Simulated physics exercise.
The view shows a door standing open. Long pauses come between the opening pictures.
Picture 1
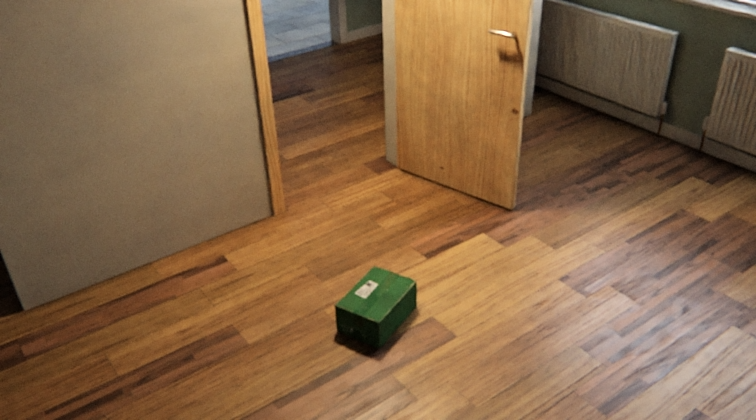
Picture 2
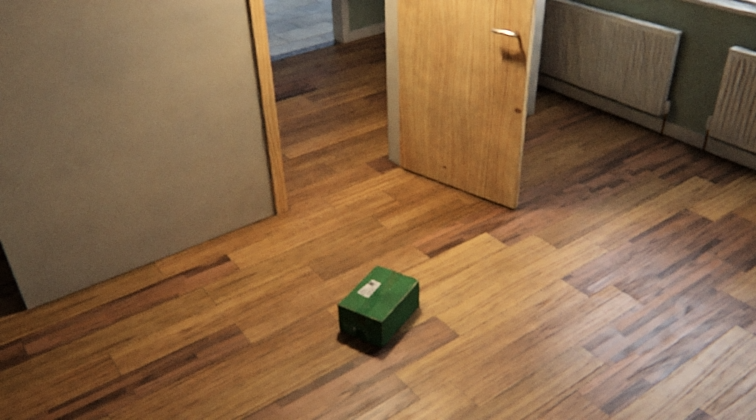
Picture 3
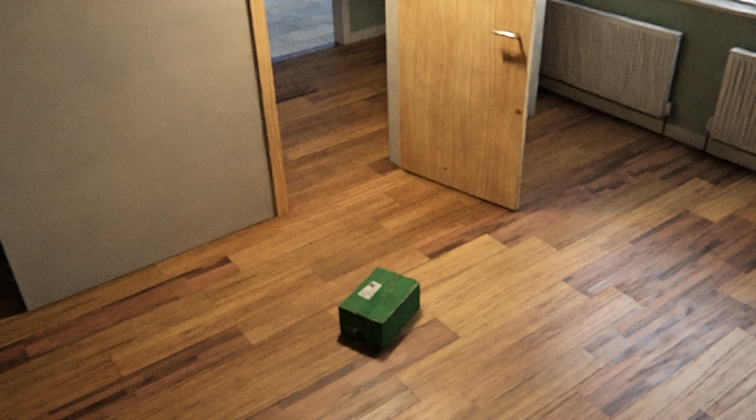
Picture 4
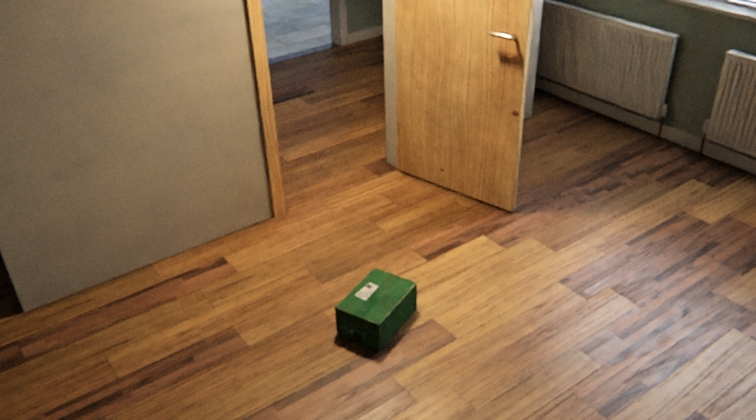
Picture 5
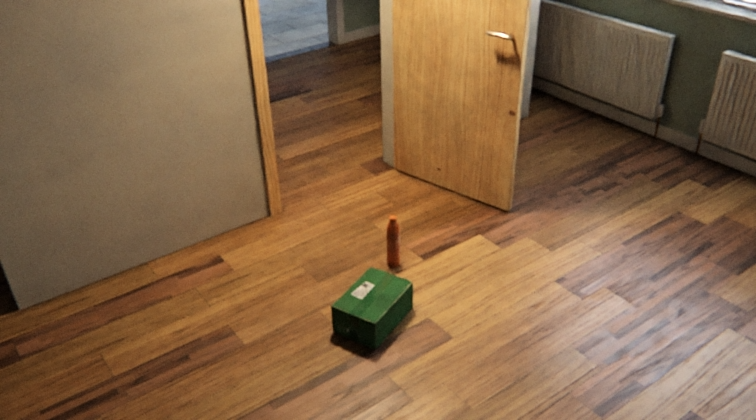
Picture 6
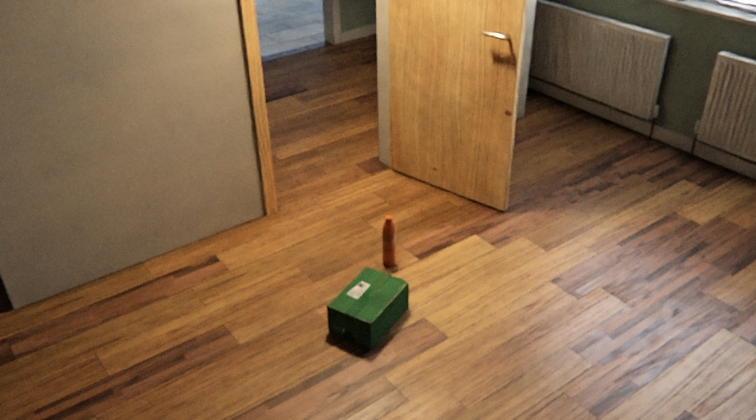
A green parcel sat on a wooden floor near a wide-open door, and neither moved; later an orange bottle appeared standing just behind the parcel, while the view shifted only very slightly.
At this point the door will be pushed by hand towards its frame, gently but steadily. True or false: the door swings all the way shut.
True.
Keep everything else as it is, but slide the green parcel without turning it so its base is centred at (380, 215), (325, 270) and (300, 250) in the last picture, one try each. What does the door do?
Case one: Gets held up; case two: Swings all the way; case three: Swings all the way.
Then, 0.70 s after the last picture, door at 86°.
Then, 1.20 s after the last picture, door at 63°.
Then, 1.70 s after the last picture, door at 38°.
Then, 2.20 s after the last picture, door at 13°.
At rest, door at 0°; both in place. Seen from the same camera at the end, orange bottle near (389, 241).
